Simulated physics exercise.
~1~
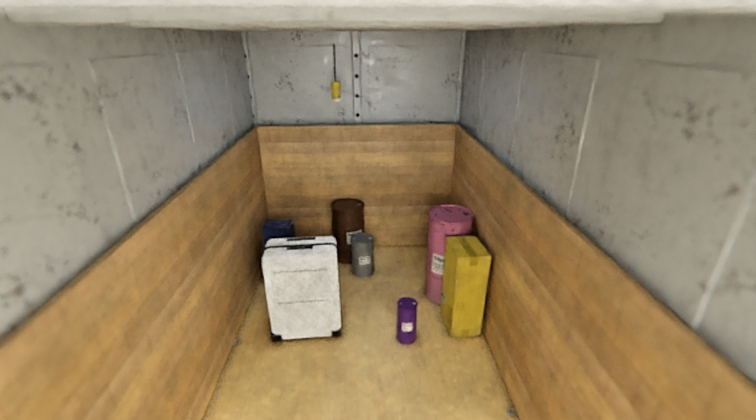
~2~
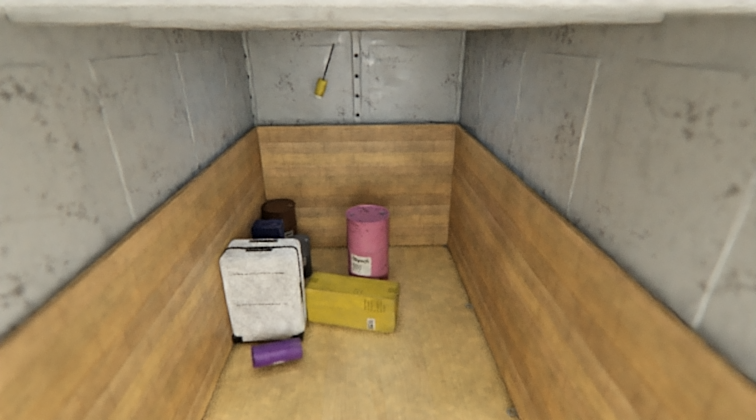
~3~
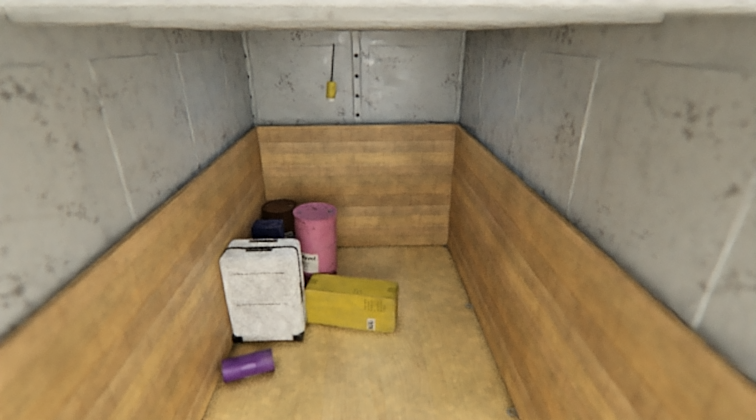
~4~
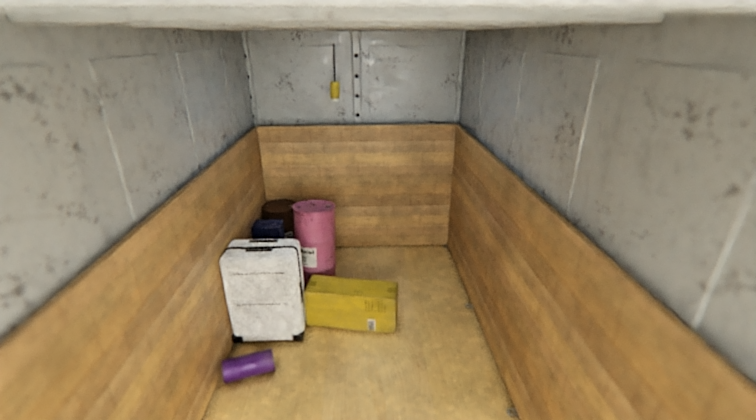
Moving van load bay with drums and a white case sliding left, yellow box and purple canister toppling onto their sides.
